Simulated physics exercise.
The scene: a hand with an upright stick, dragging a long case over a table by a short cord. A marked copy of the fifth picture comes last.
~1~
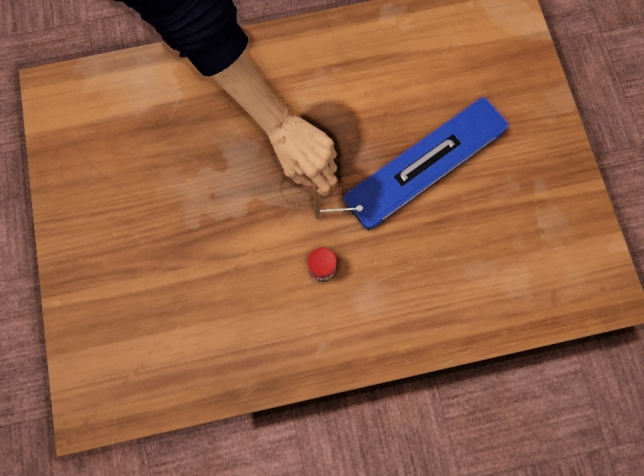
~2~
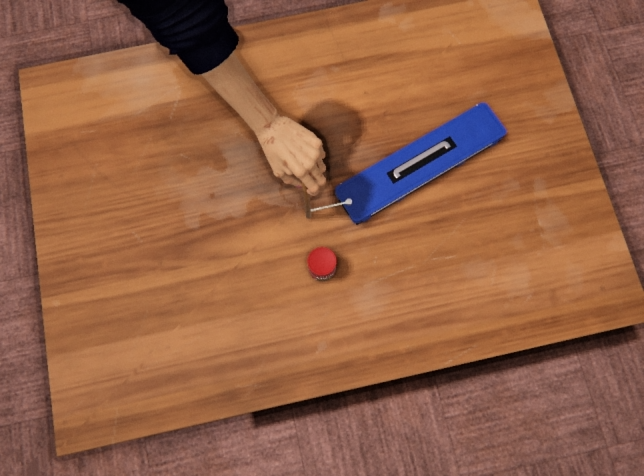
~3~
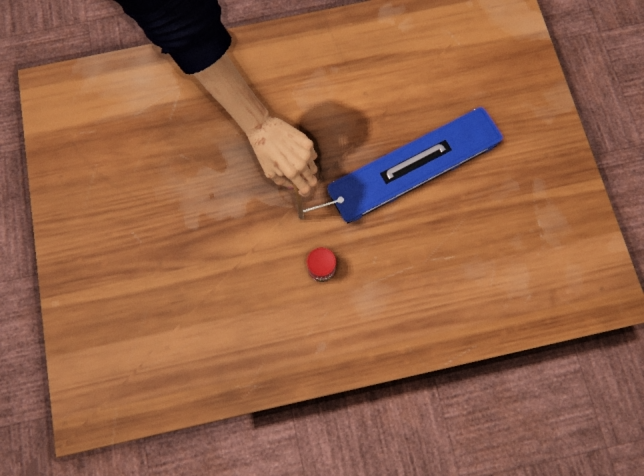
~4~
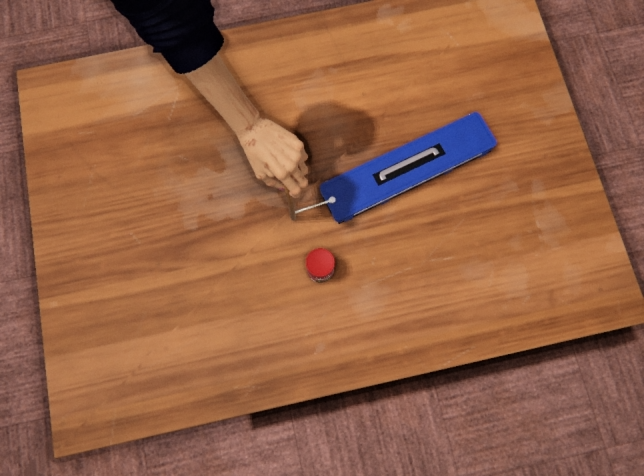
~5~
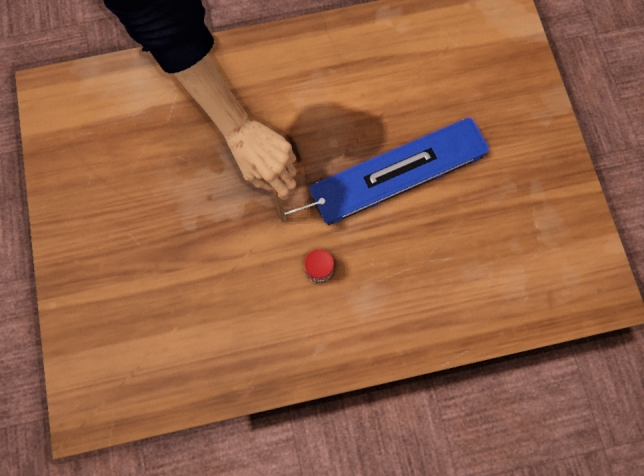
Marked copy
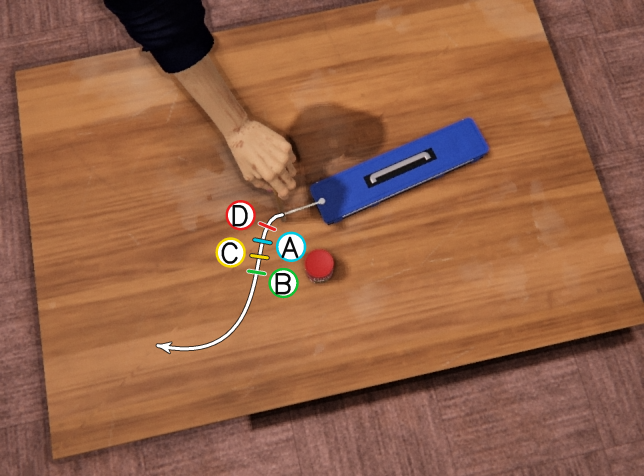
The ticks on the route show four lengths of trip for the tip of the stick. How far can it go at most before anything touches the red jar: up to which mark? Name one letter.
B.
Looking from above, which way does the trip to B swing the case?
Anticlockwise.
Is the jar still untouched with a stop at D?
Yes.
On the copy, A at (263, 241); B at (257, 272); C at (260, 257); D at (267, 226); the route from (282, 215) via (247, 306) to (158, 346).
On B. First, foot of the stick (267, 229), middle of the case (383, 175).
Then, foot of the stick (260, 253), middle of the case (369, 184).
Finally, foot of the stick (257, 273), middle of the case (359, 194); nothing has been touched.
By contrast, A is safe but short; C is safe but short; D is safe but short.
